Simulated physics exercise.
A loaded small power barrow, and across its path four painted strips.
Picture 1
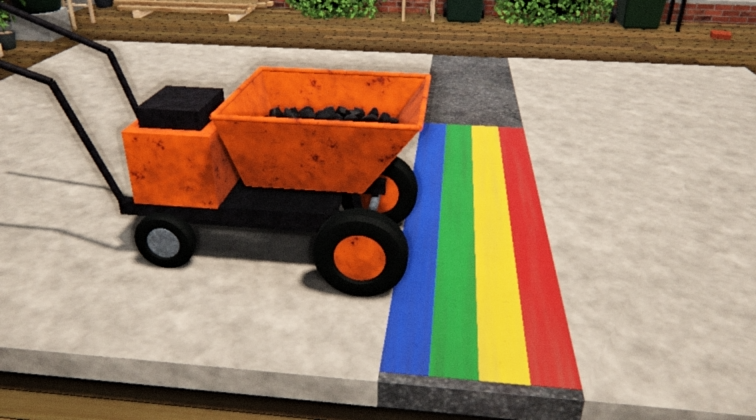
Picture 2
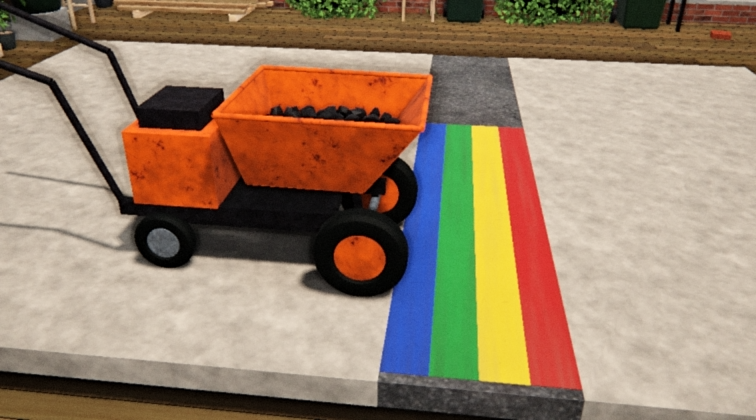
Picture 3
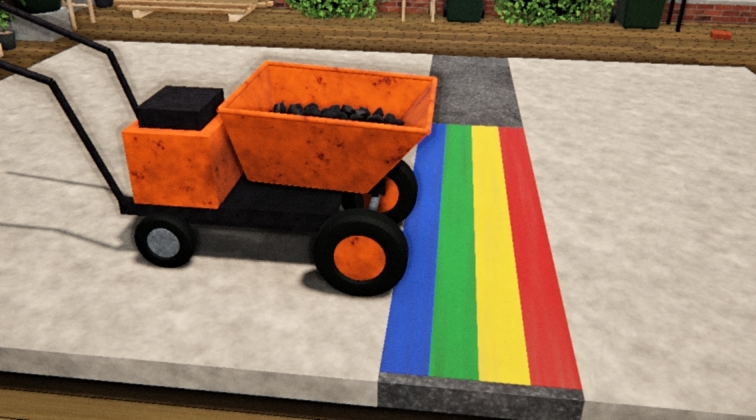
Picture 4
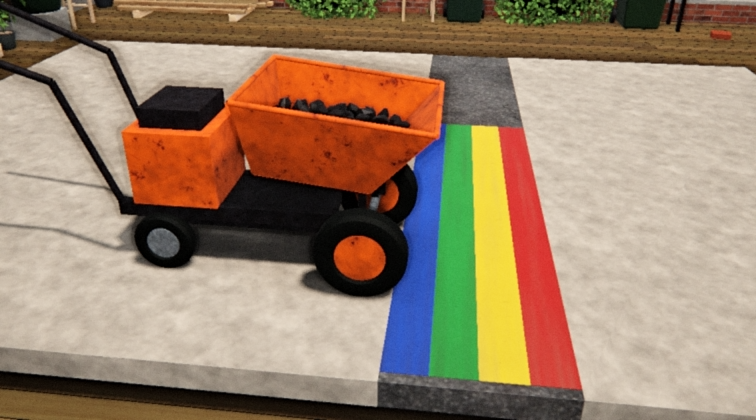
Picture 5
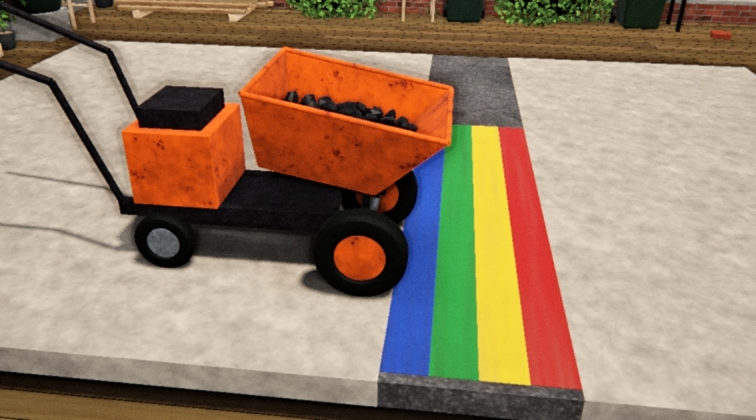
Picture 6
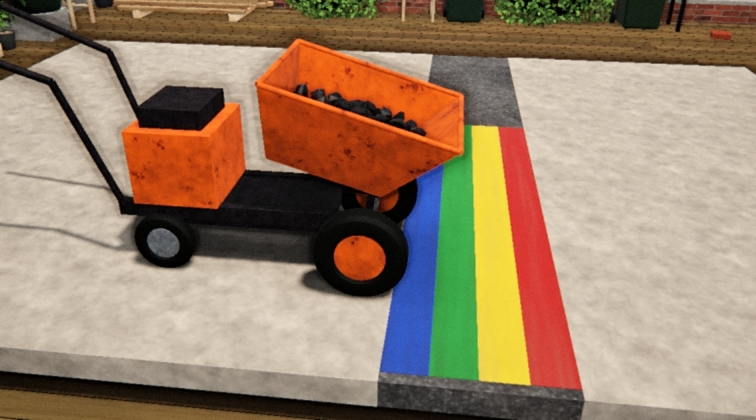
Orange skip of coal on a small power barrow tilting gradually forward to the right, beside blue, green, yellow and red strips.
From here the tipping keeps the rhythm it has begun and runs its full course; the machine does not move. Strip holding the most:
Red strip.
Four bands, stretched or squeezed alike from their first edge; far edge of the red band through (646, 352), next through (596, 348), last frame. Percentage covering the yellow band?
I'd say some 40 % for the first and some 20 % for the second.
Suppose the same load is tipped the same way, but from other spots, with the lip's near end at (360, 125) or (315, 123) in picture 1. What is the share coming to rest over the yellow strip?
30 % then 20 %.
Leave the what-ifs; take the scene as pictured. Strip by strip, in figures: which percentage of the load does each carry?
Per cent of the load - blue strip: 0, green strip: 0, yellow strip: 10, red strip: 35.
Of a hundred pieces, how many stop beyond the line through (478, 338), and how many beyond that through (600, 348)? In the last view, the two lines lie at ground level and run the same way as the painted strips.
Estimate, first then second: 70 %, 10 %.
Soon after the last picture, skip tipped steeply; all in the skip.
A little later, skip tipped right over; most in the skip; a stray few over the yellow strip; a small part over the red strip; a stray few off the paint.
Later still, skip tipped right over; about a third in the skip; a small part over the yellow strip; about a third over the red strip; about a quarter off the paint.
At rest, skip tipped right over; about a third in the skip; none over the blue strip; none over the green strip; a small part over the yellow strip; about a third over the red strip; about a quarter off the paint.
